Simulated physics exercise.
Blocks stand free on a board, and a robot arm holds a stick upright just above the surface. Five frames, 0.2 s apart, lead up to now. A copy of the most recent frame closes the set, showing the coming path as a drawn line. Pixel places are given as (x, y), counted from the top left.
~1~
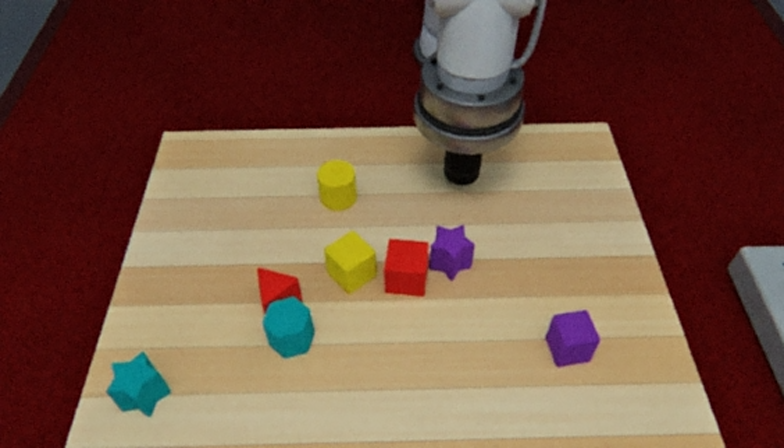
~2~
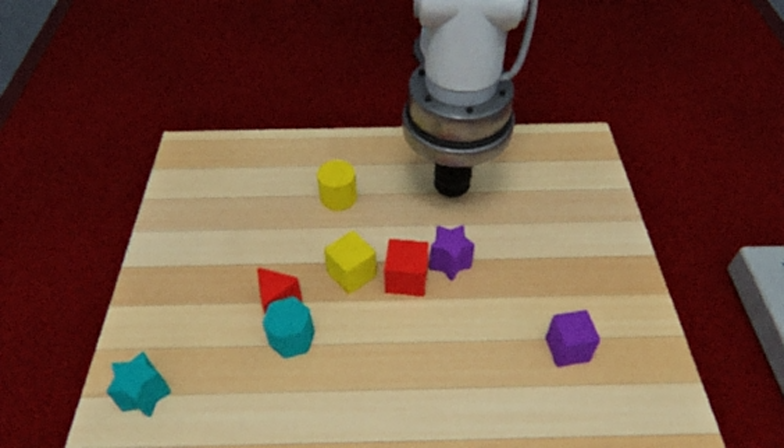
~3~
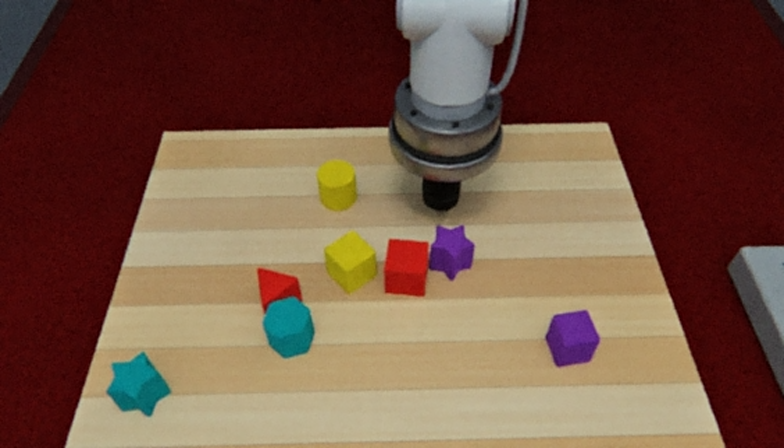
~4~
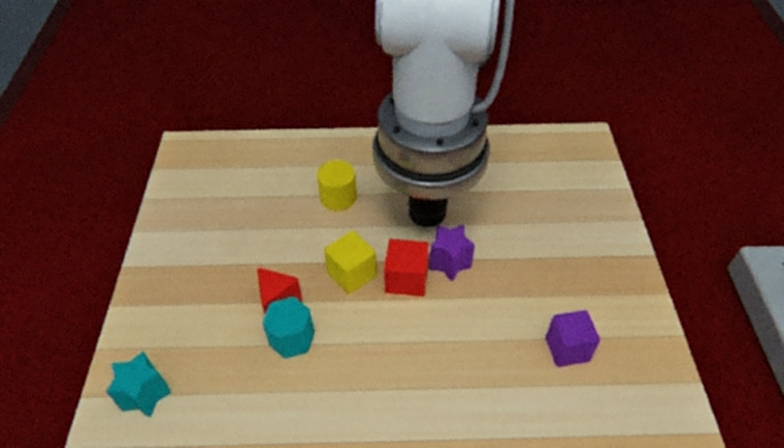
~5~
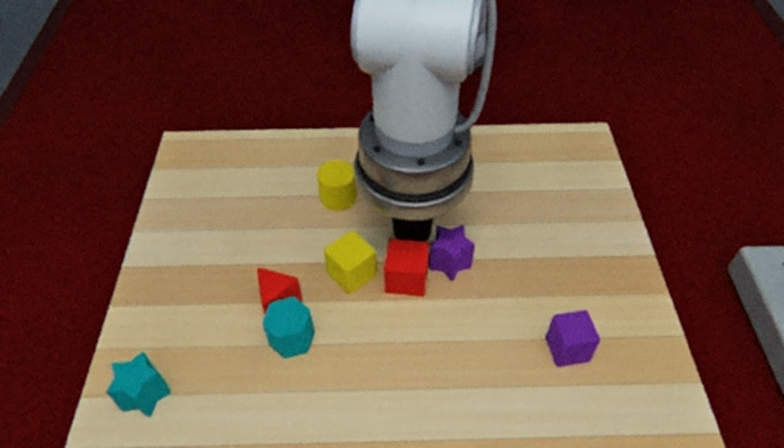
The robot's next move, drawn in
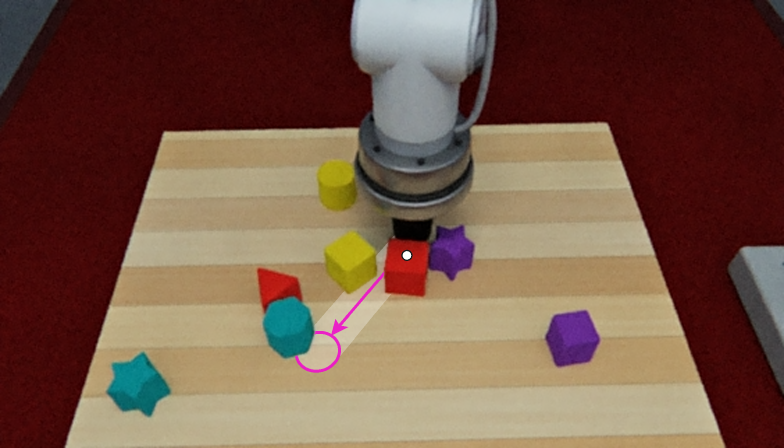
A pale striped wooden board lies on a dark red surface, seen from above at an angle by a still camera. Yellow, red and purple blocks sit near the middle, with teal shapes and a red triangle at left and a purple block at right. A robot arm moves its dark tip steadily toward the viewer and slightly left, nearing the red square block, while every block stays still.
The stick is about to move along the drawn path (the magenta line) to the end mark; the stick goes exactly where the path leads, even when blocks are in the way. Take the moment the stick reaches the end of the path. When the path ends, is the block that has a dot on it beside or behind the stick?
My answer is yes.
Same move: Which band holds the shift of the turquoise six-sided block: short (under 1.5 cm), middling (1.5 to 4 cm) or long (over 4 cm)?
The distance will be 1.5 to 4 cm.
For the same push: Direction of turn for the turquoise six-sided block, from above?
The turquoise six-sided block rotates clockwise.
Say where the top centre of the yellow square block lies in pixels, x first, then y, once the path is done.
Top centre: (324, 260).
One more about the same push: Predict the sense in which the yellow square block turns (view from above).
It swings round clockwise.
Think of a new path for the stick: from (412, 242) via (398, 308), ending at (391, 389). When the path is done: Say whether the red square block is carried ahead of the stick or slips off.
Ahead of the stick.
The line goes straight from (412, 242) to (318, 351); the dot is on the red square block.
On the path given first. One third of the way, stick at (382, 265); yellow square block at (340, 254), turned 25° clockwise; red square block at (400, 284), turned 45° anticlockwise.
Two thirds of the way, stick at (350, 302); yellow square block at (324, 260), turned 75° clockwise; red square block at (400, 291), turned 60° anticlockwise.
At the end, stick at (316, 342); turquoise six-sided block at (268, 324), turned 40° clockwise; yellow square block at (324, 260), turned 75° clockwise; red square block at (400, 291), turned 60° anticlockwise; purple star block unmoved.
